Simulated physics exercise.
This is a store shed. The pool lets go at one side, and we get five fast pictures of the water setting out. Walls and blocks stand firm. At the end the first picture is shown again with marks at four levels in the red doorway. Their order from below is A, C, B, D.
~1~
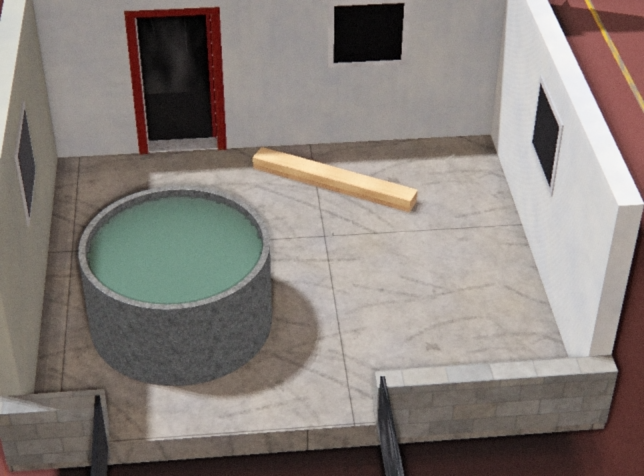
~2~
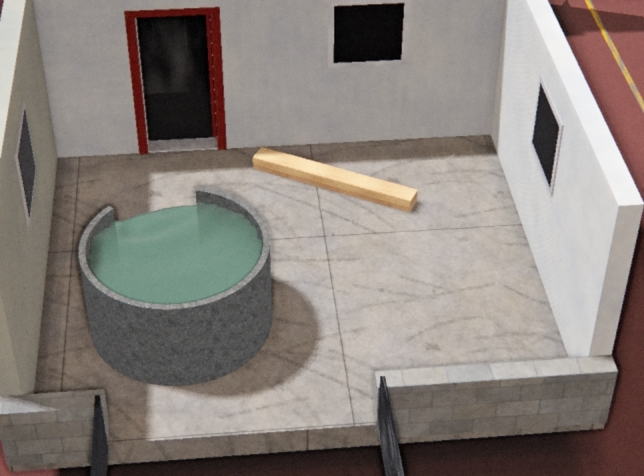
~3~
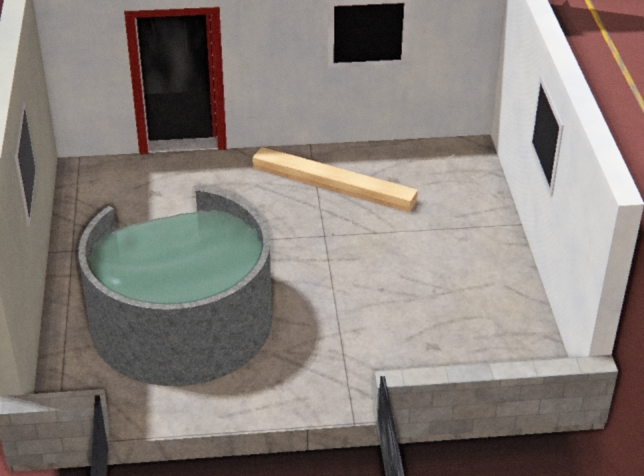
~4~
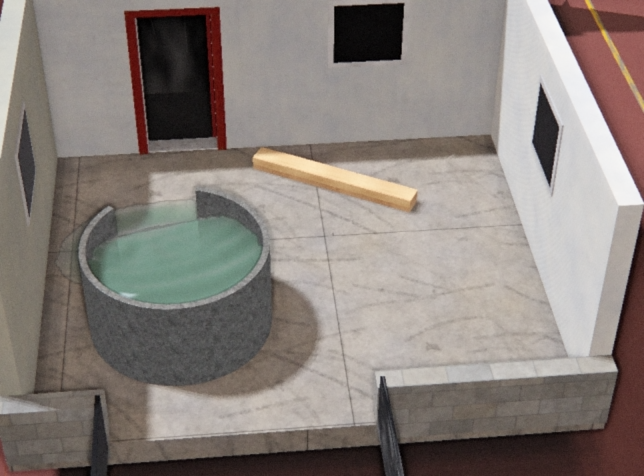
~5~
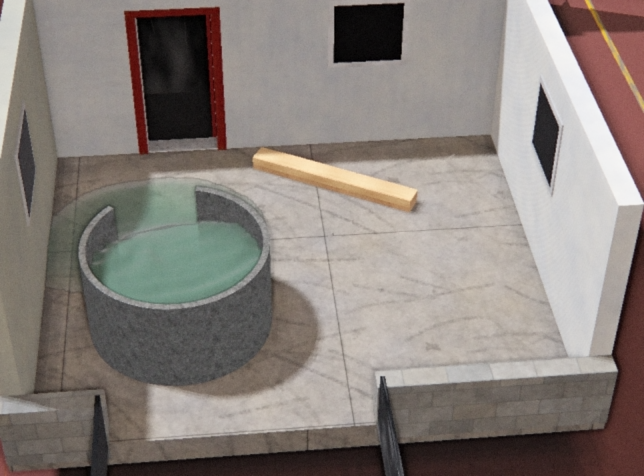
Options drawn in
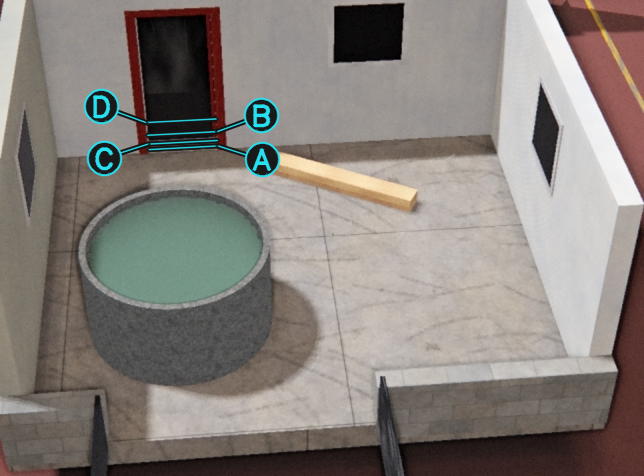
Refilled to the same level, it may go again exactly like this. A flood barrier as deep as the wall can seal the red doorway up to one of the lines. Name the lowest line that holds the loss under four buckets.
Use line D.
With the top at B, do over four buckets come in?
Yes, it does.
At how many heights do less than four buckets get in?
One.
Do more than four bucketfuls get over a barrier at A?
Yes, that goes wrong.
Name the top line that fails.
That is line B.
On the marked copy, A at (183, 147); B at (182, 133); C at (183, 142); D at (181, 120); from the bottom up A, C, B, D.
With A, dozens of bucketfuls pour in.
With B, about 14 bucketfuls get in.
With C, dozens of bucketfuls pour in.
With D, a splash gets over, under a bucket.
